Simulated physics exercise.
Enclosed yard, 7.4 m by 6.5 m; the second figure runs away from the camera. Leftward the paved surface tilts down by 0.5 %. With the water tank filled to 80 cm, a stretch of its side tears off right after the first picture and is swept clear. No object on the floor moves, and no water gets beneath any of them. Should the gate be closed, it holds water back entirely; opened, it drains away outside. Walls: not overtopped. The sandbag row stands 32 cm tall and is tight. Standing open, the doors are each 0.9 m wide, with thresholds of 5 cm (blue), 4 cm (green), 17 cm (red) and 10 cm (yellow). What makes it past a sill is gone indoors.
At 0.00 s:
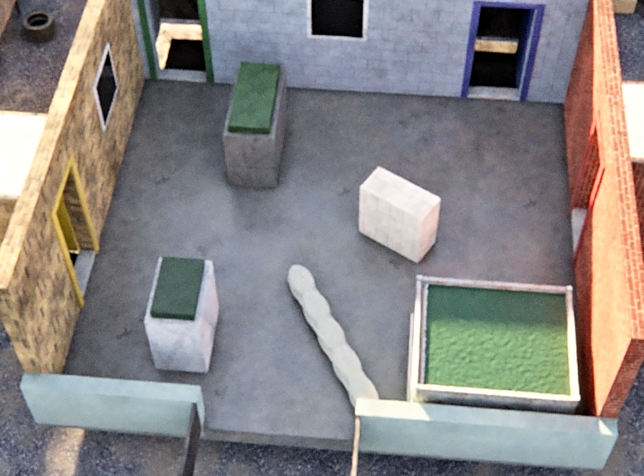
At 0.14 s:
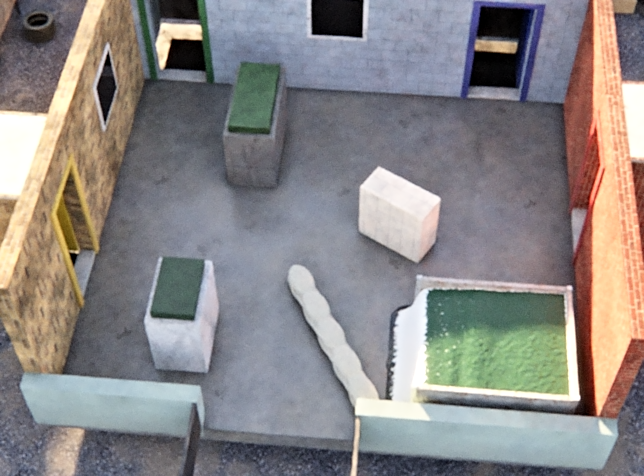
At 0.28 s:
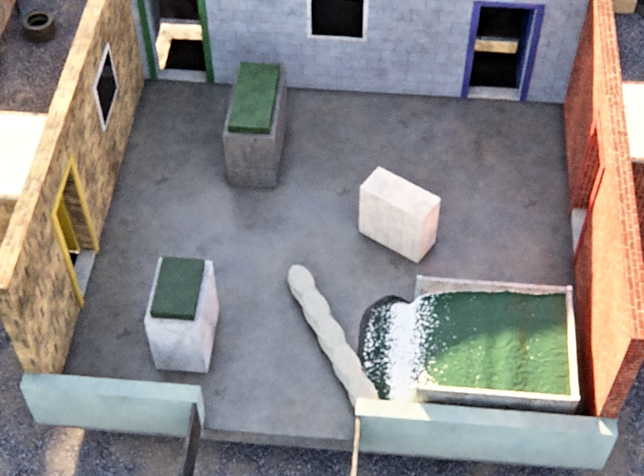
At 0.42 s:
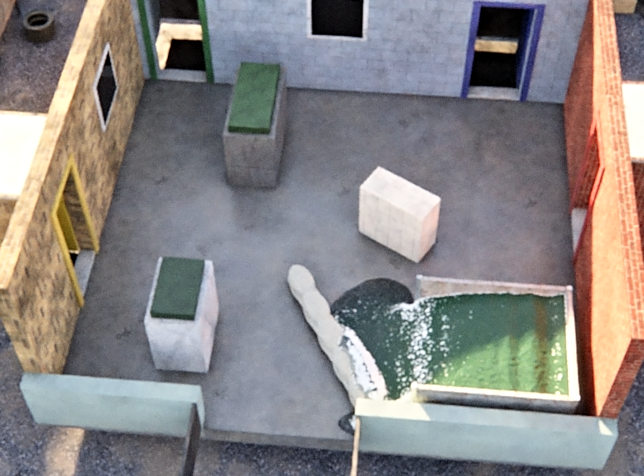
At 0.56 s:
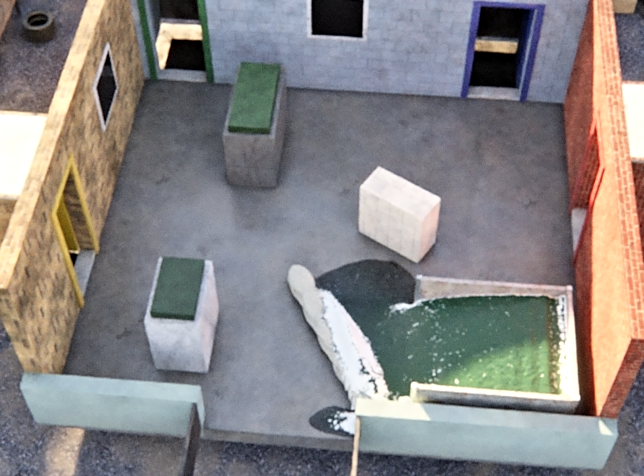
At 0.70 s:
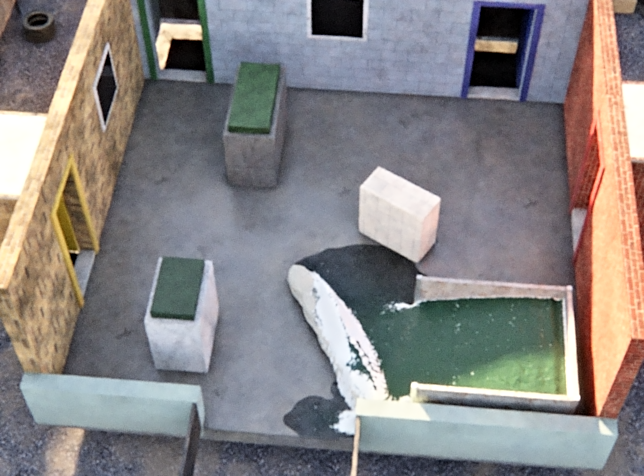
Green water pouring from the left side of a tank in a walled yard, foaming against a low curved barrier and spreading around its ends.
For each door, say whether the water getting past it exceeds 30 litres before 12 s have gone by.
Result: Blue door: Under the set amount, green door: Past the set amount, red door: Under the set amount, yellow door: Under the set amount.
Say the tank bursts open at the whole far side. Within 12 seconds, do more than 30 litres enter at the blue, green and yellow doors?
Blue: Exceeding the limit; green: Exceeding the limit; yellow: Within the limit.
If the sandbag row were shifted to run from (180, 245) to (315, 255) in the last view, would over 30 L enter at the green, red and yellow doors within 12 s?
At the green door the limit is exceeded, at the red door it is not reached, and at the yellow door it is exceeded.
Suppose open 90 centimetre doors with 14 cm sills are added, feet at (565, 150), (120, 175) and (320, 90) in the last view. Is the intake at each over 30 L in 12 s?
In turn: Short of it, short of it, beyond it.
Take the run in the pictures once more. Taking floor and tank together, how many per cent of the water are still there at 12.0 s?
Near 88 in a hundred is still there.
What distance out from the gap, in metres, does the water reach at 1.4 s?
That comes to near 4.2 m out.
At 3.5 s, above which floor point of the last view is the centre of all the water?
The water's centre is around (350, 265).
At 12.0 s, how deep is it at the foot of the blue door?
The depth there is around 5.0 cm.
After 1.4 s water covers 25 % of the floor and is deepest (54 cm) near (366, 379); blue door not reached, green door not reached, red door not reached, yellow door not reached.
After 2.2 s water covers 45 % of the floor and is deepest (39 cm) near (587, 442); blue door not reached, green door not reached, red door not reached, yellow door not reached.
After 3.5 s water covers 65 % of the floor and is deepest (30 cm) near (316, 91); blue door not reached, green door 3 cm at the sill, 0 L in, red door 3 cm at the sill, 0 L in, yellow door 3 cm at the sill, 0 L in.
After 7.0 s water covers 90 % of the floor and is deepest (12 cm) near (185, 83); blue door 5 cm at the sill, 1 L in, green door 12 cm at the sill, 52 L in, red door 4 cm at the sill, 0 L in, yellow door 7 cm at the sill, 1 L in.
After 12.0 s water covers 95 % of the floor and is deepest (11 cm) near (55, 401); blue door 5 cm at the sill, 9 L in, green door 8 cm at the sill, 119 L in, red door 4 cm at the sill, 0 L in, yellow door 9 cm at the sill, 1 L in.
